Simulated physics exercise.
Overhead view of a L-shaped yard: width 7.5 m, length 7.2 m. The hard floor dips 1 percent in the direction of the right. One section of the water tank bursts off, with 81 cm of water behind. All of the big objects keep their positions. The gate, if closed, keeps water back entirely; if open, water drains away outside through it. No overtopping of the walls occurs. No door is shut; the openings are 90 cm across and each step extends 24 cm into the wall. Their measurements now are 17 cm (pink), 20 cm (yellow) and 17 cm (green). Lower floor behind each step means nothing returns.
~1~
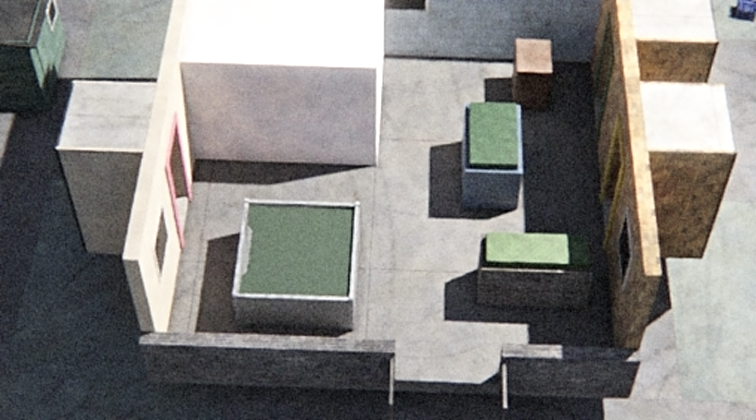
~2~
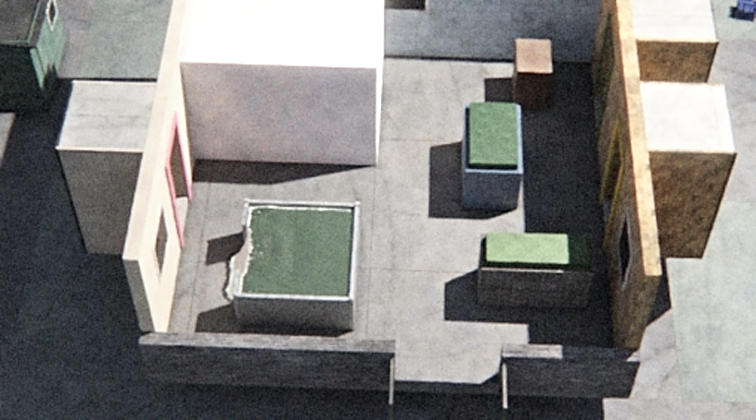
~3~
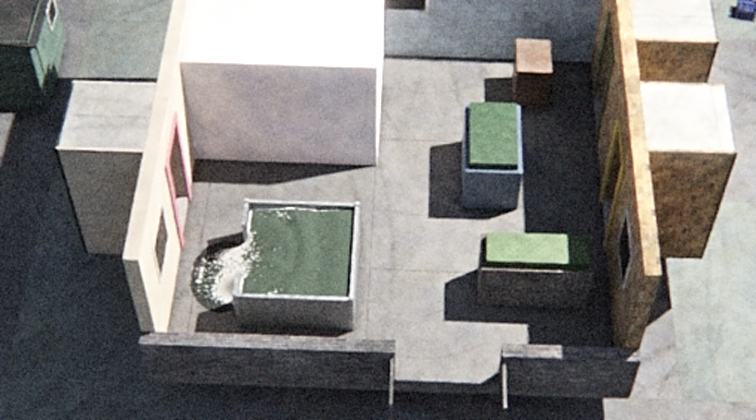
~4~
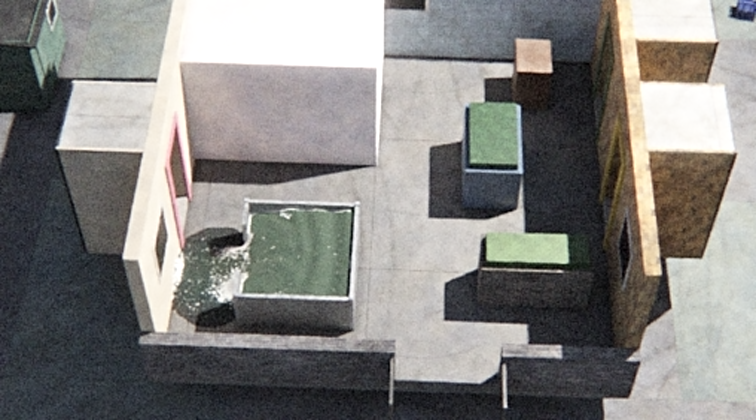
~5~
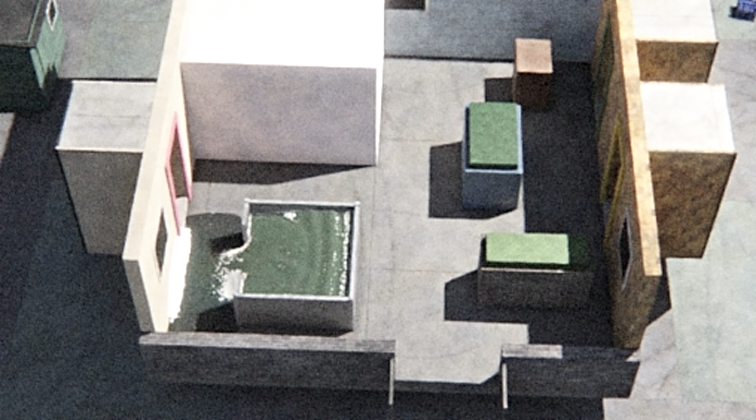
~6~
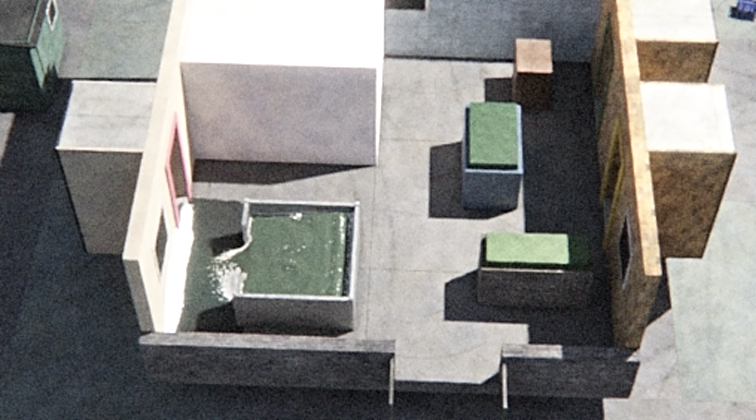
A walled yard with a grey paved floor is seen from high above by a camera that stays still. A square tank of dark green water stands at the lower left near a cream wall with a pink-framed door, a large white block rises behind it, and green-topped boxes and a brown box stand towards the tan right-hand wall. The tank's left side breaks open, and foaming water bursts through, fans across the floor and splashes white along the cream wall, while ripples cross the tank.
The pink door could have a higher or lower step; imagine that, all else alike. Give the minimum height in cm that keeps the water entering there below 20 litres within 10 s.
It would need to be at least 22 cm high.
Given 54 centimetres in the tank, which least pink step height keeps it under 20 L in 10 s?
Then a height close to 13.0 cm.
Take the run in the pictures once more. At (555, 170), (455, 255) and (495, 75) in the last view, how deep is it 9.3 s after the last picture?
That's 4, 6 and 5 cm, in the order given.
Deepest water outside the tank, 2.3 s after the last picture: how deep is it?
Around 32 centimetres.
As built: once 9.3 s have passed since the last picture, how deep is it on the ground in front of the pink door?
It works out to about 5.5 centimetres deep.
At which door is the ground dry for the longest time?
The green door.
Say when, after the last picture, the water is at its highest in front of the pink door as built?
Around 0.6 s, give or take.
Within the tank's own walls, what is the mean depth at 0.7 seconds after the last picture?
The mean depth is about 53 cm.
Then, 0.7 s after the last picture water covers 15 % of the floor, deepest (59 cm) near (165, 348); 26 cm at the pink door, 12 litres in over its 17 cm step.
Then, 2.3 s after the last picture water covers 40 % of the floor, deepest (32 cm) near (177, 277); 18 cm at the pink door, 40 litres in over its 17 cm step.
Then, 9.3 s after the last picture water covers 95 % of the floor, deepest (14 cm) near (610, 375); 5 cm at the pink door, 44 litres in over its 17 cm step.
At the pink door as built, the water peaked near 26 cm, 0.7 s after the last picture.
Run again over the same 10 s with other heights there, 30 litres in over 20 cm, 8 litres over 27 cm. The limit of 20 litres is kept from about 22 cm up.
